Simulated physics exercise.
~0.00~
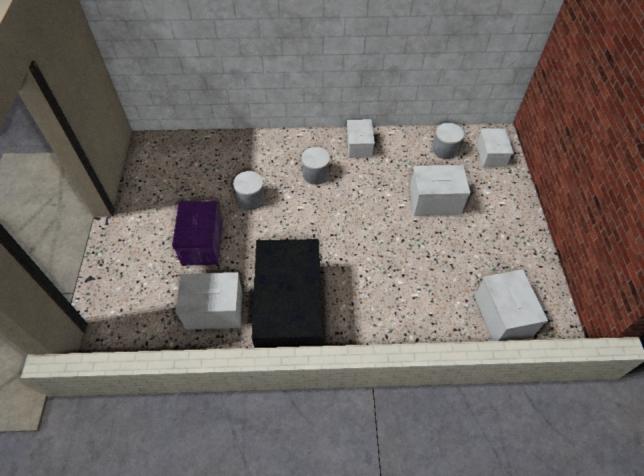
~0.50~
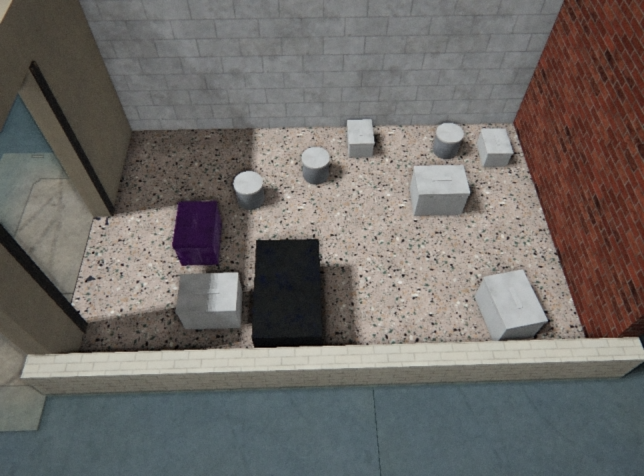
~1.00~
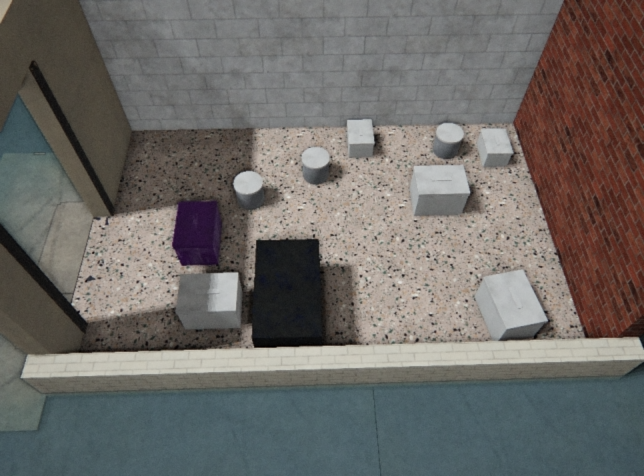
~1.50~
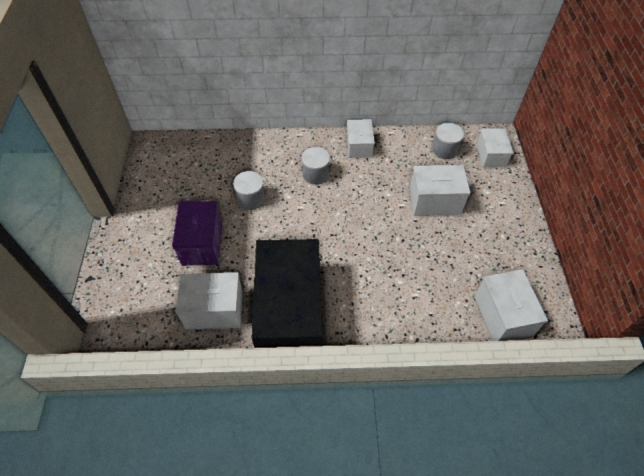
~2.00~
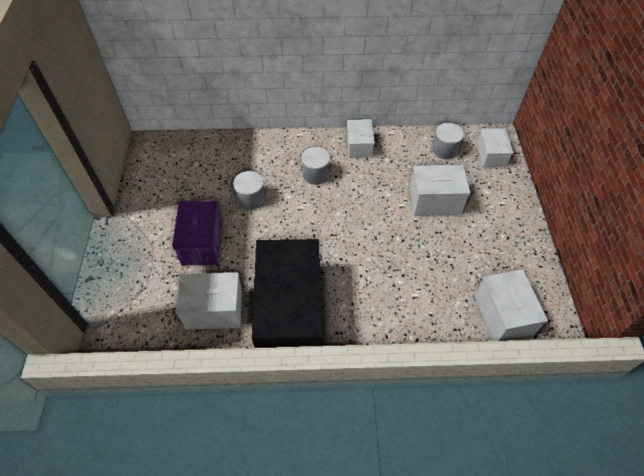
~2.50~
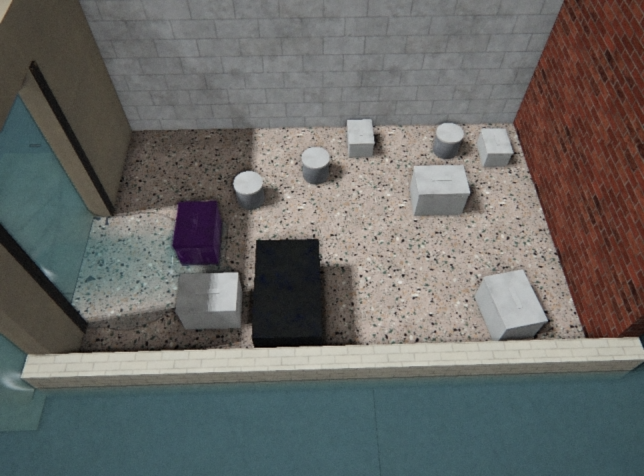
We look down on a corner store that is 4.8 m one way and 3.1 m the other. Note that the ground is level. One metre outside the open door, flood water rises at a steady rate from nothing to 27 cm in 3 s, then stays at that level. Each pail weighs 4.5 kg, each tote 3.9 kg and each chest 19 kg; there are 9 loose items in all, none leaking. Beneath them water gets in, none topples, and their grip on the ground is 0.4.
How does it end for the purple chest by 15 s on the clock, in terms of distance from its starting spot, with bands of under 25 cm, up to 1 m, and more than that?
The move is big.
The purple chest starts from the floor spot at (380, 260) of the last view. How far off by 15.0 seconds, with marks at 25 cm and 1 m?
Result: It drifts a great deal.
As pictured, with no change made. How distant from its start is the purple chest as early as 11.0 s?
Displacement by then near 200 cm.
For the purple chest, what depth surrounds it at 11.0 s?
Around 13 cm.
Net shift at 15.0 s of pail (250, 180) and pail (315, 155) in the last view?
First 250 cm, then 200 cm.
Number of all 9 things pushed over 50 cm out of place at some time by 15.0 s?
By my count, 9.
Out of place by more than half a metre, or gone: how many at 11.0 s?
9.
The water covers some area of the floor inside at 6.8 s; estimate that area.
Wet: Near 14 m2.
After 3.5 s the purple chest is near (259, 210), 0.7 m from its start, aground; 0 afloat.
After 6.8 s the purple chest is near (467, 146), 3.1 m from its start, aground; 6 afloat.
After 11.0 s the purple chest is near (399, 254), 2.1 m from its start, afloat; 9 afloat.
After 15.0 s the purple chest is near (432, 236), 2.4 m from its start, afloat; 9 afloat.
